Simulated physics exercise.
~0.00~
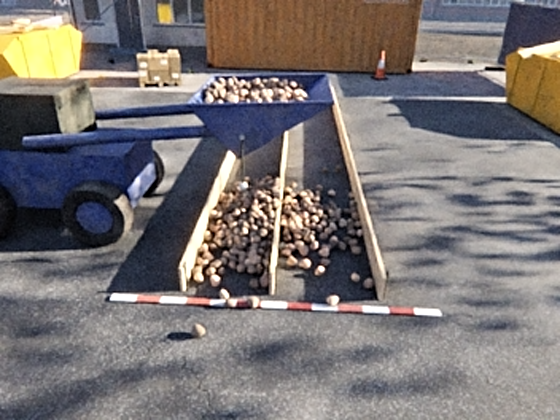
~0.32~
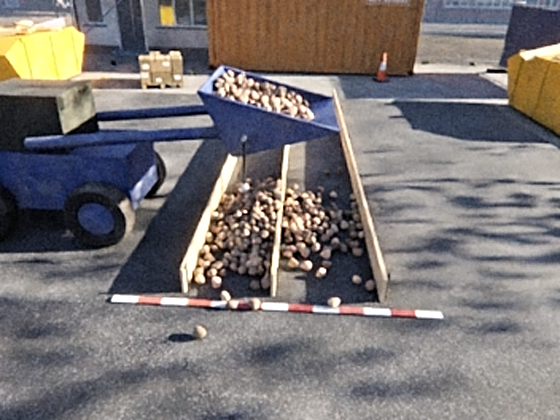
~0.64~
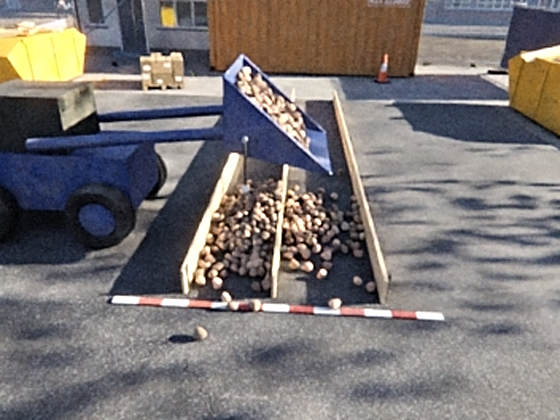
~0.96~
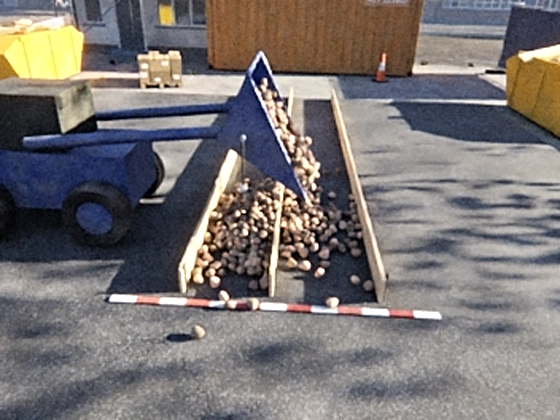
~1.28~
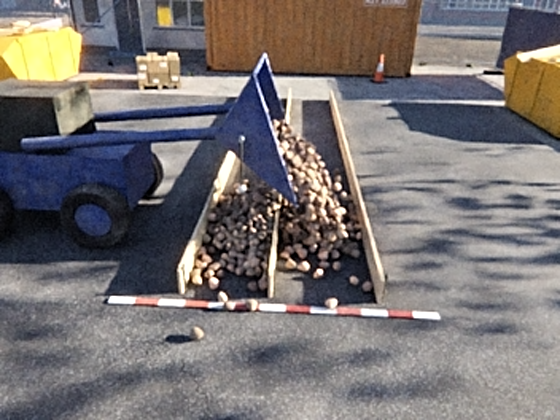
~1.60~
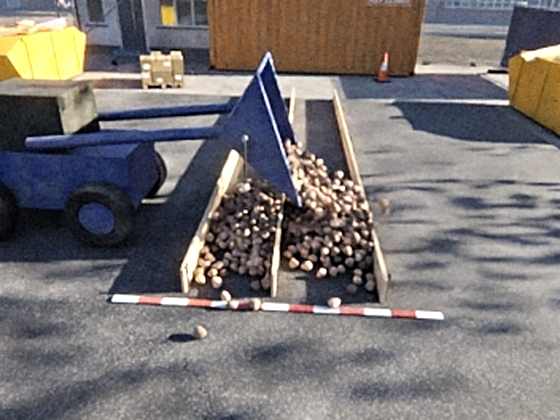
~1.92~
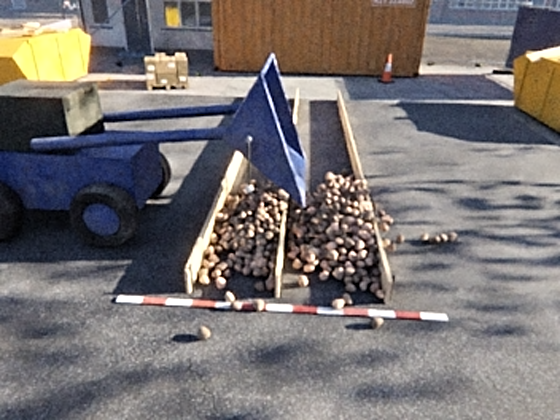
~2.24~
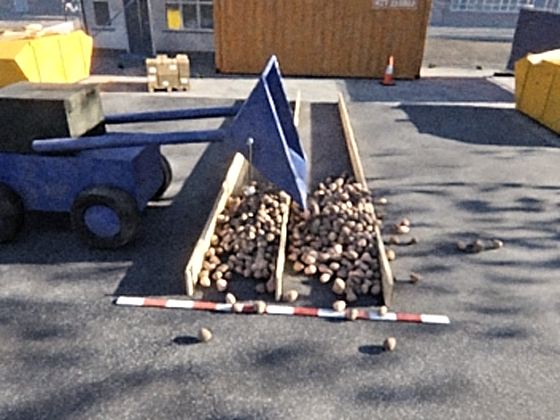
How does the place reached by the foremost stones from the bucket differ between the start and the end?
At the start they are up in the blue bucket above the planks. At the end they lie lower and farther right, on the open ground beyond the right-hand plank.
